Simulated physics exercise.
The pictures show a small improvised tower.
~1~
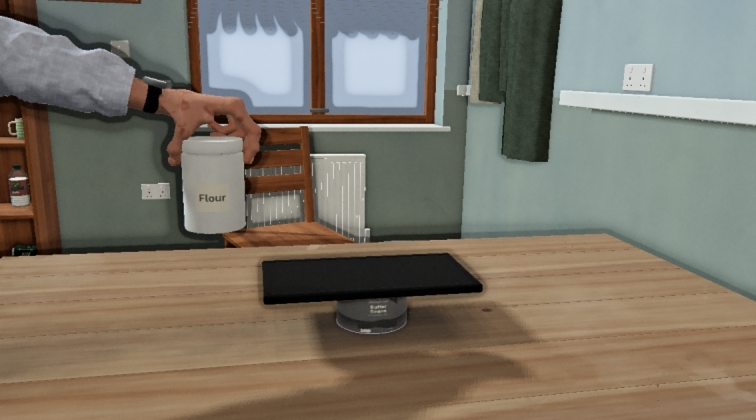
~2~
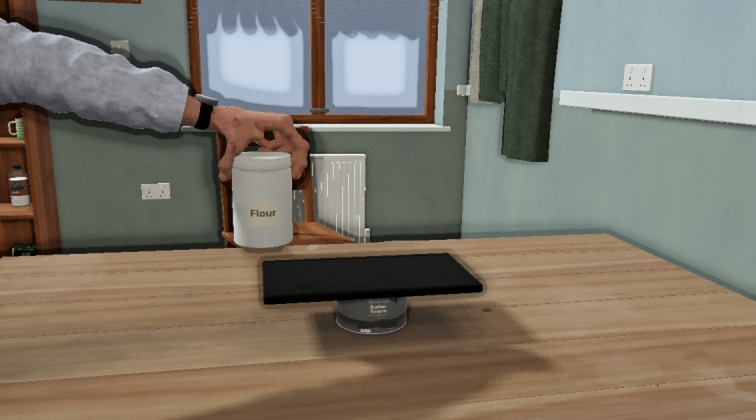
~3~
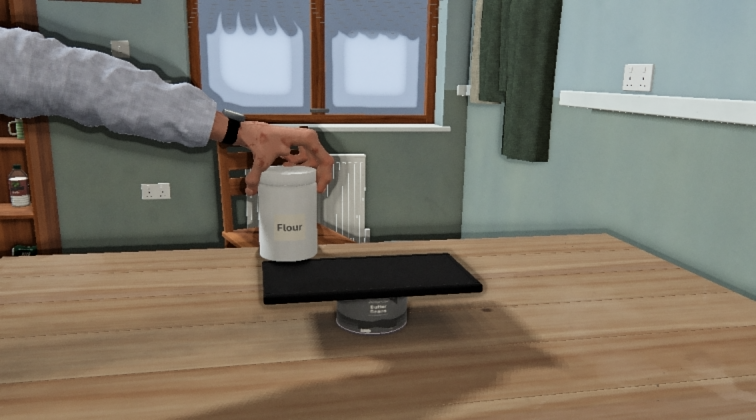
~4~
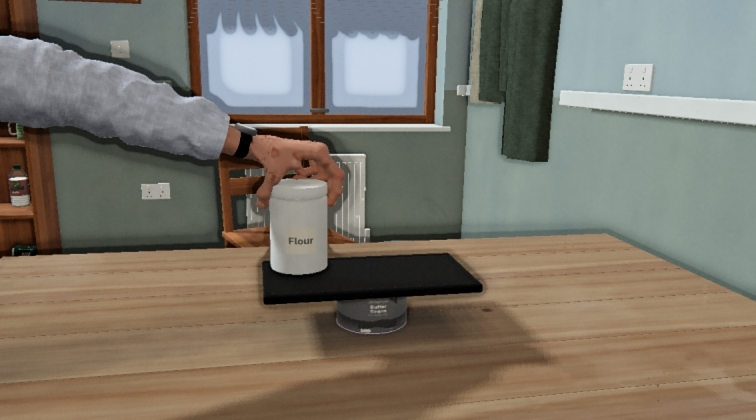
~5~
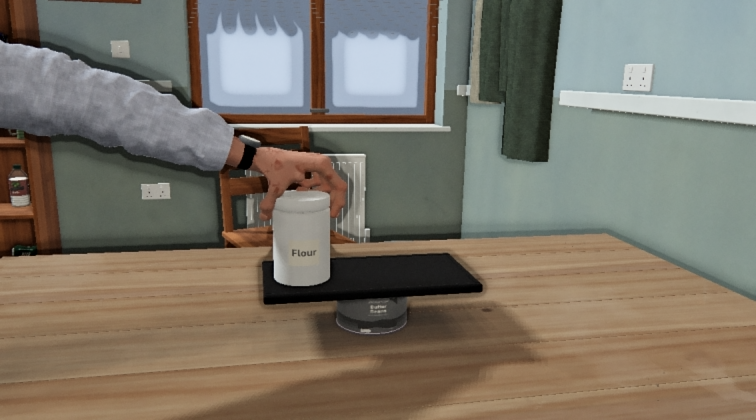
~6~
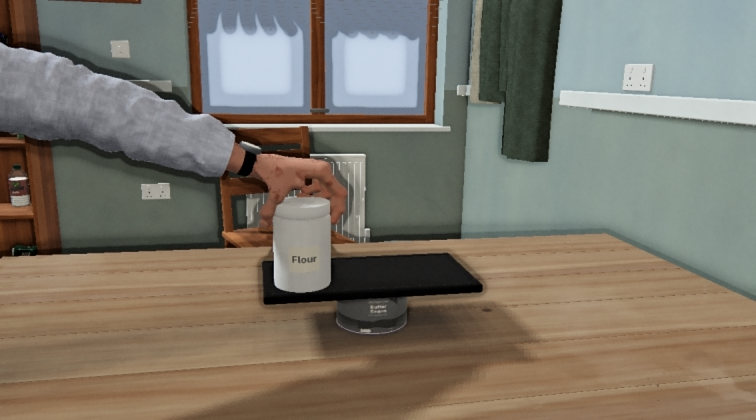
A hand in a grey sleeve with a black watchband grips a white jar labelled "Flour" above a wooden table, seen from a fixed view in a green-walled room with a window behind. A flat black board rests on a small grey tub at the centre. The arm moves the jar rightward and down, then sets it on the board's left end, fingers still holding its top.
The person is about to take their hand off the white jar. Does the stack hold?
The stack comes apart.
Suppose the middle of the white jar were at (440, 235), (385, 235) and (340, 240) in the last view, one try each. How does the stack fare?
First try: It gives way; second try: It keeps its balance; third try: It keeps its balance.
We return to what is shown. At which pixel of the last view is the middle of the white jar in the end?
At about (211, 313).
Then, 0.30 s after the last picture, white jar now fallen; black lid tipped 34° from how it was.
Then, 0.40 s after the last picture, black lid tipped 39° from how it was.
Then, 0.50 s after the last picture, black lid tipped 27° from how it was.
Then, 0.80 s after the last picture, black lid tipped 13° from how it was.
At rest, fallen, white jar; the other 2 in place. Seen from the same camera at the end, white jar near (212, 313). The stack gives way.
